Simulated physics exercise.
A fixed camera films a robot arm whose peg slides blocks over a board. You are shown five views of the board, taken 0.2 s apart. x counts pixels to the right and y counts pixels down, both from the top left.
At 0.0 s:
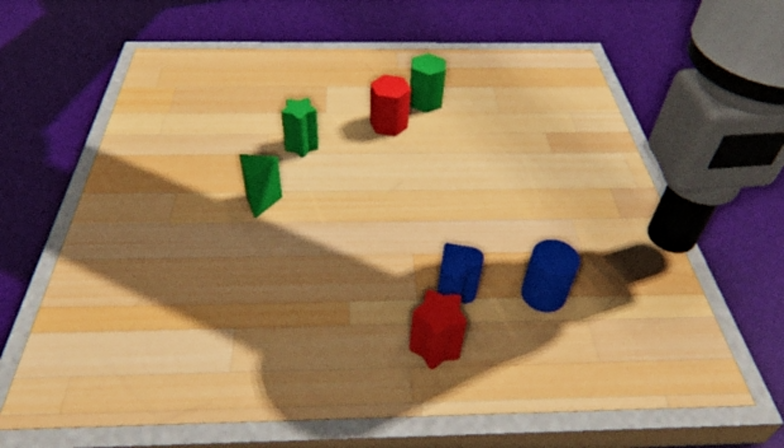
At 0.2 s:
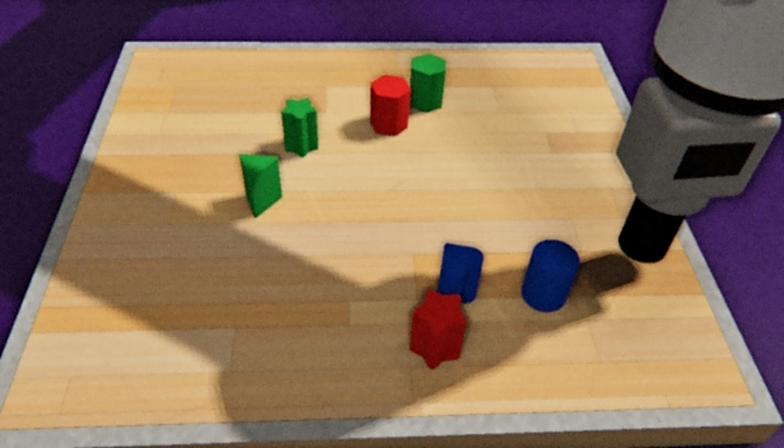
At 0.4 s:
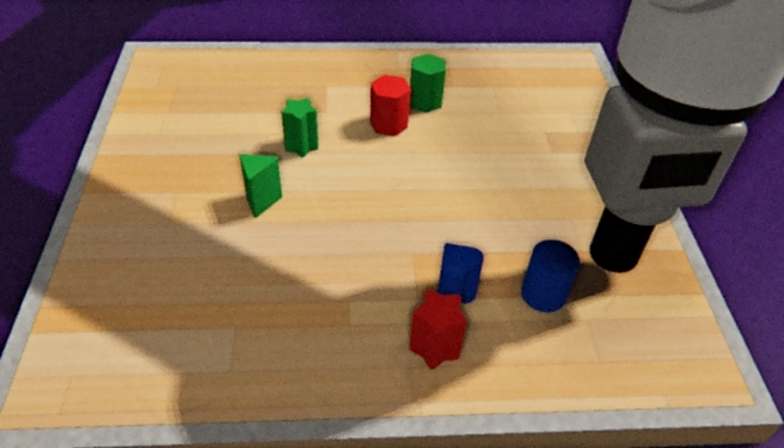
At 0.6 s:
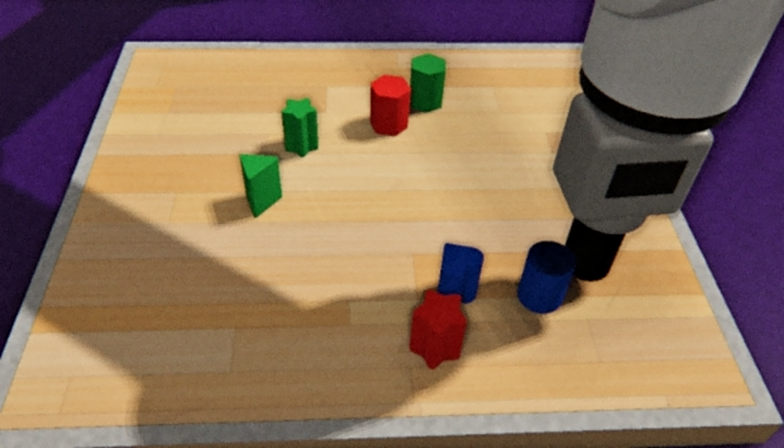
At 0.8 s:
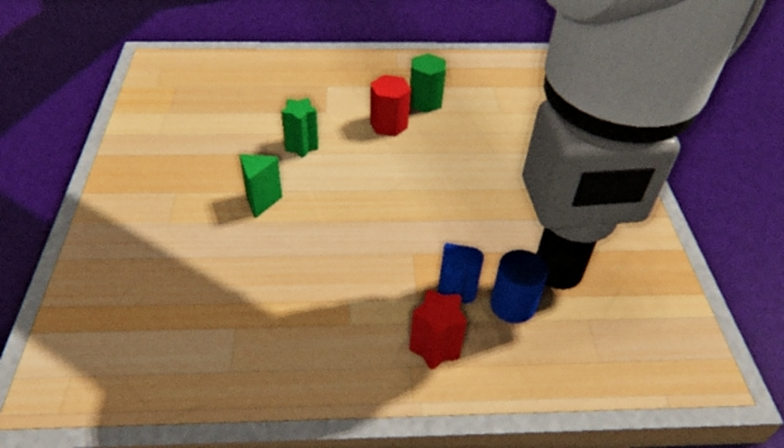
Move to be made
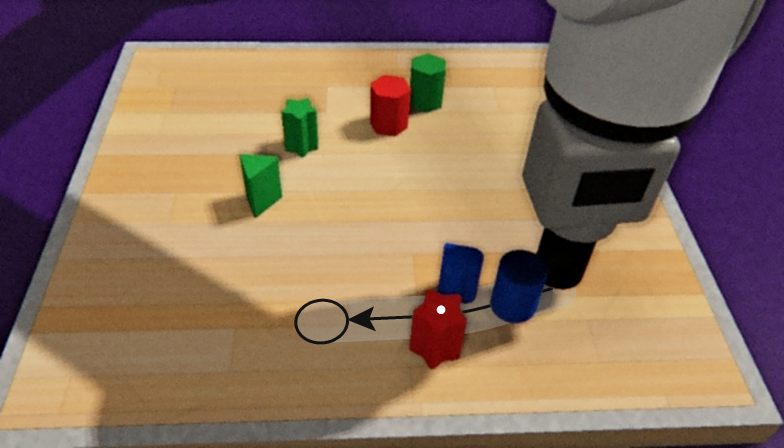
The clip opens on a wooden board scattered with green, red and blue blocks, with a gray robot arm at the right edge. The arm's black tip glides left and slightly toward the viewer until it meets the blue cylinder, then pushes it a short way left toward the blue and red blocks beside it.
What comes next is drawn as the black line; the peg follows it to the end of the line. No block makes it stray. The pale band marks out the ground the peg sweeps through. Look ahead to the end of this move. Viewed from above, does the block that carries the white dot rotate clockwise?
Short answer: No.
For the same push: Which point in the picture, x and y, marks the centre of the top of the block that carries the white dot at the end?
Near (373, 355).
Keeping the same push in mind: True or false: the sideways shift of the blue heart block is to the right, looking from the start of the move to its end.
True.
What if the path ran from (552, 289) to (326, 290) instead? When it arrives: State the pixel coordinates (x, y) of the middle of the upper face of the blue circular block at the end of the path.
It will likely be found at (445, 291).
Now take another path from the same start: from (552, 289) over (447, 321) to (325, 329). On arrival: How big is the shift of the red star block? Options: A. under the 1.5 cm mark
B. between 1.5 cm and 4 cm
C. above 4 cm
My answer is option C.
The drawn path runs from (552, 289) through (443, 315) to (322, 321); the dot is on the red star block.
On the path given first. One third of the way, peg at (484, 291); red star block at (415, 327), turned 15° anticlockwise; blue heart block at (439, 256), turned 20° clockwise; blue circular block at (450, 295).
Two thirds of the way, peg at (402, 300); red star block at (379, 352), turned 95° anticlockwise; blue heart block at (384, 245), turned 120° clockwise; blue circular block at (370, 312).
At the end, peg at (321, 303); red star block at (373, 355), turned 115° anticlockwise; blue heart block at (371, 247), turned 165° clockwise; blue circular block at (320, 327).
